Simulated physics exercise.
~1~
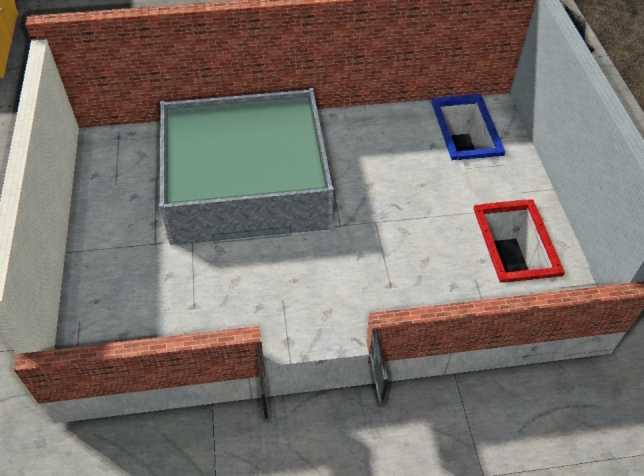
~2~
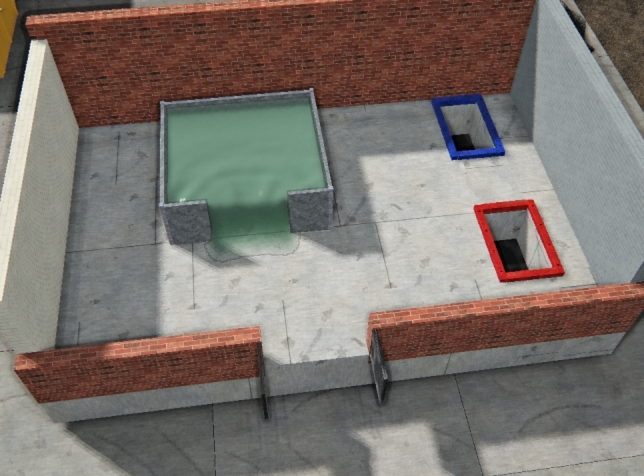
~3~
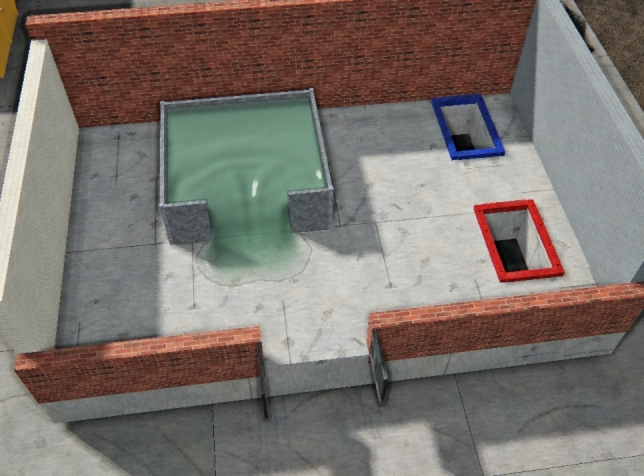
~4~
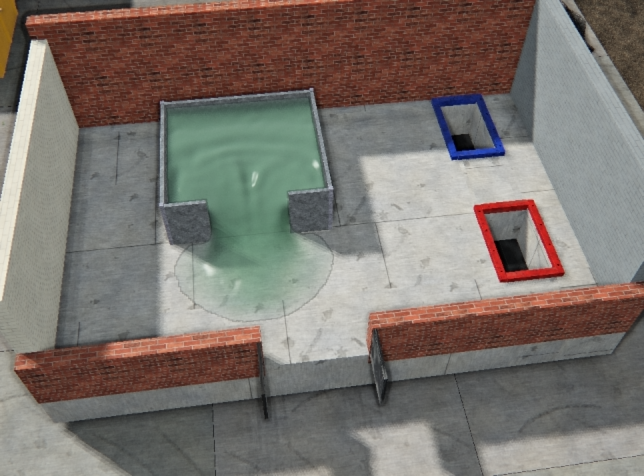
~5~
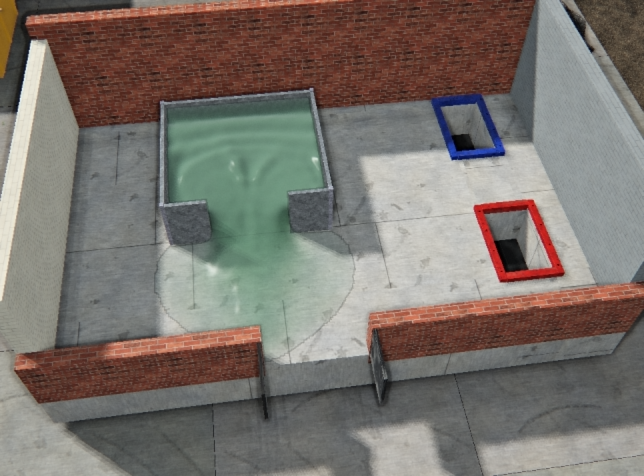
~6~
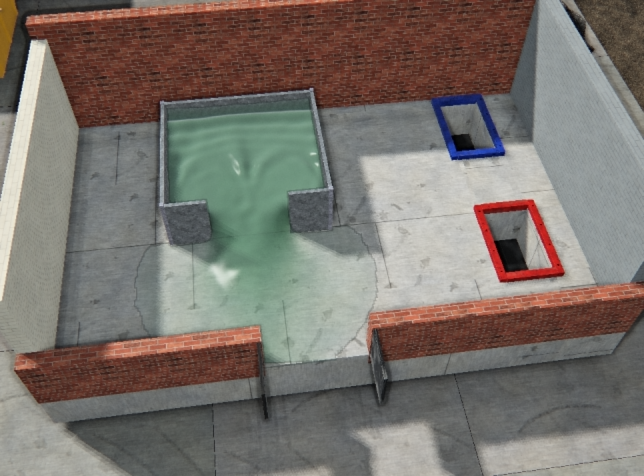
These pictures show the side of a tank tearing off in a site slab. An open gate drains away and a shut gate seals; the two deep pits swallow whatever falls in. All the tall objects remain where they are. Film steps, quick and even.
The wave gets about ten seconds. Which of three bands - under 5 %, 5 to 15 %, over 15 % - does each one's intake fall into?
Bands: The gate falls in the over 15 % band; the blue pit falls in the under 5 % band; the red pit falls in the under 5 % band.
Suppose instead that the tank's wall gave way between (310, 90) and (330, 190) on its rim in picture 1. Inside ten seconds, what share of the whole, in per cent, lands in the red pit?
Red: 15 %.
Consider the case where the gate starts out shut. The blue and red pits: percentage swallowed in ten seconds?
The blue pit gets 6 per cent and the red pit 10 per cent.
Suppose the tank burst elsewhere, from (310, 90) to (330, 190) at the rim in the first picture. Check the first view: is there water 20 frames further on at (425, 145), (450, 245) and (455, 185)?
Going point by point: Waterlogged, waterlogged, waterlogged.
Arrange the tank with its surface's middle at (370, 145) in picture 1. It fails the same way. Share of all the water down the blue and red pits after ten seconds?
In per cent: Blue 8, red 10.
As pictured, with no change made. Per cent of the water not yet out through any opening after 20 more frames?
78 %.
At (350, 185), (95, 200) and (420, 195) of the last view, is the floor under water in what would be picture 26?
In that order, the three spots are high and dry, soaked and high and dry.
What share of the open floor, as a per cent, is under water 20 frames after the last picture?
55 %, roughly.
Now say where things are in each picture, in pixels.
In the first frame, still water in the open tank at (243, 148).
In the second frame, water pours out at (250, 221) and has run to (295, 245).
In the third frame, water pours out at (250, 223) and has run to (298, 269).
In the fourth frame, the front is at (276, 314), out from the gap at (250, 224).
In the fifth frame, water pours out at (250, 224) and has run to a hidden place.
In the sixth frame, water pours out at (250, 223) and has run to a hidden place.
A moment on, water covers 25 % of the floor; the gate 6 %, the blue pit 0 %, the red pit 0 %.
Next, water covers 35 % of the floor; the gate 14 %, the blue pit 0 %, the red pit 0 %.
Then, water covers 55 % of the floor; the gate 23 %, the blue pit 0 %, the red pit 0 %.
Later, water covers 75 % of the floor; the gate 34 %, the blue pit 0 %, the red pit 0 %.
In the end, water covers 90 % of the floor; the gate 42 %, the blue pit 1 %, the red pit 0 %.
